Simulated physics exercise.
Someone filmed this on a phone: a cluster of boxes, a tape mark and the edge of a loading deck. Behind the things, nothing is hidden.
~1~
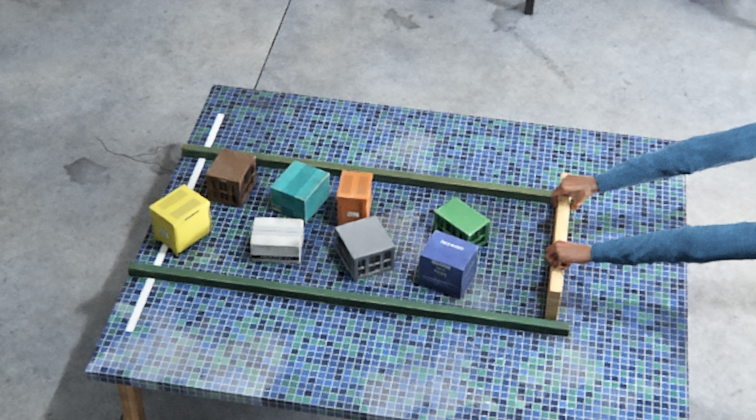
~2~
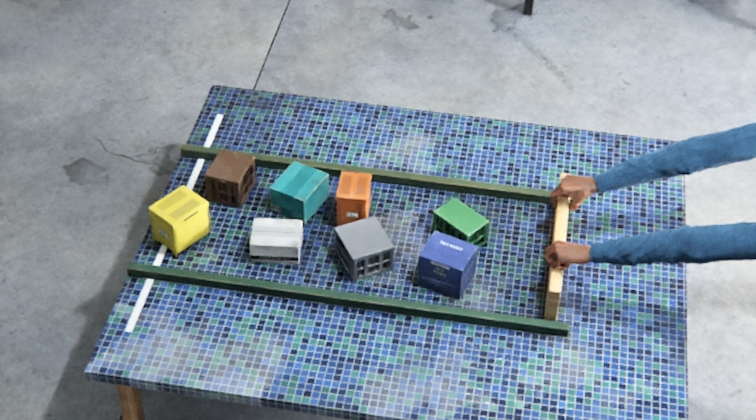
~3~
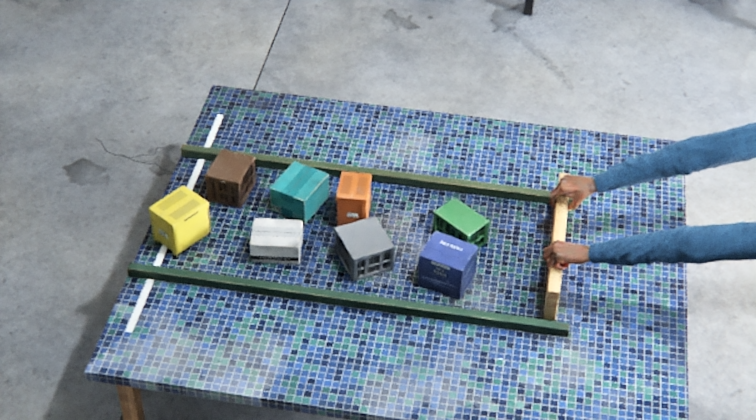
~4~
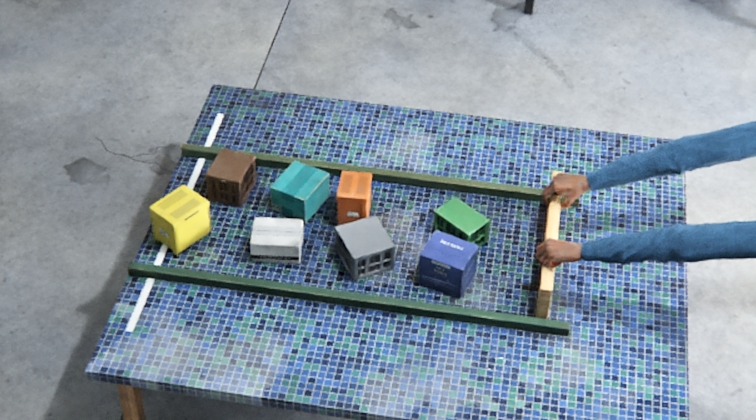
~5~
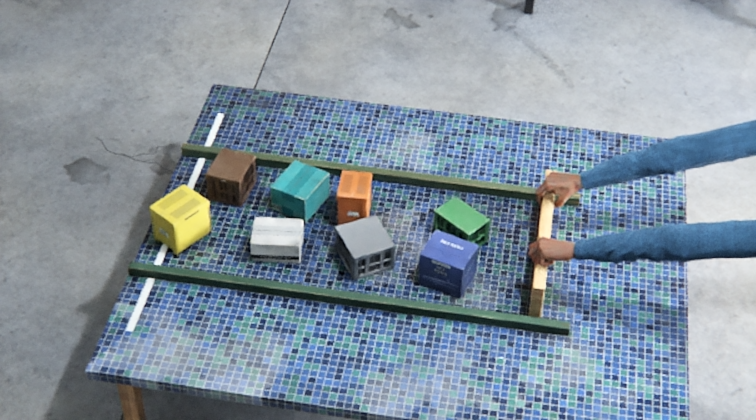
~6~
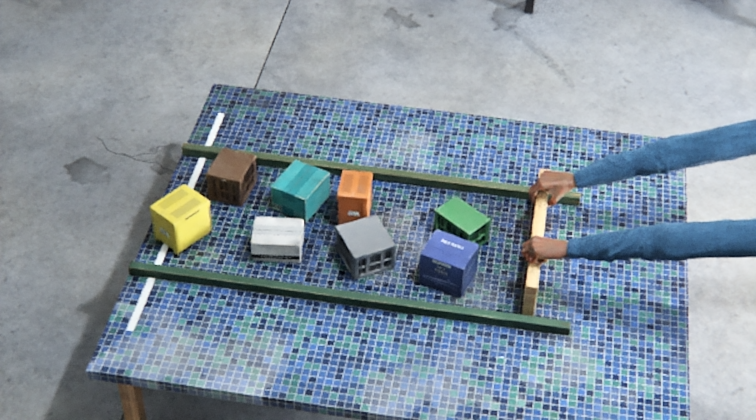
A pale wooden plank, gripped by two hands in blue sleeves, stands at the right of a blue-green tiled surface above a grey floor, seen from above at an angle. Between dark green rails sit yellow, brown, white, turquoise, orange, grey, green and blue boxes, with a white strip at left. The hands hold still, then push the plank slightly left, while the boxes and camera stay still.
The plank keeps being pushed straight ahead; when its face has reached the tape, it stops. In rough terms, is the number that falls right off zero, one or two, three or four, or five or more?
It is five or more.
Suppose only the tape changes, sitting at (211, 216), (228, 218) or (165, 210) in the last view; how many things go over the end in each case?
Those tries give 5, 4 and 8.
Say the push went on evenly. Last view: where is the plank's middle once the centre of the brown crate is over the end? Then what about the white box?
For the brown crate, about (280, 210); for the white box, about (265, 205).
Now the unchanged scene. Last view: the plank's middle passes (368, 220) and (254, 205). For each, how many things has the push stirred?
Tally: 6; 8.
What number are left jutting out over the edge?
The overhang total is 1.
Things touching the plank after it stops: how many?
1 in contact.
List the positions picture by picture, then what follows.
In the first frame, yellow tote (181, 220); brown crate (232, 178); white box (277, 240); plank (559, 246); tape (179, 213).
In the second frame, brown crate (231, 178); plank (558, 247).
In the third frame, white box (277, 241); turquoise box (300, 192).
In the fourth frame, yellow tote (181, 220); green crate (461, 226).
In the fifth frame, brown crate (232, 178); blue box (448, 264).
In the sixth frame, yellow tote (182, 220); brown crate (232, 177); white box (278, 240); plank (536, 242); tape (180, 212).
A little later, none off yet; yellow tote at rest near (182, 220); brown crate at rest near (232, 177); white box at rest near (278, 240).
Next, none off yet; yellow tote shifted about its own width near (144, 213); brown crate shifted about its own width near (191, 171); white box shifted well along near (192, 207).
When it is over, the number that fall off is five or more; down, blue box, grey crate, orange tote, turquoise box, white box, brown crate and yellow tote.
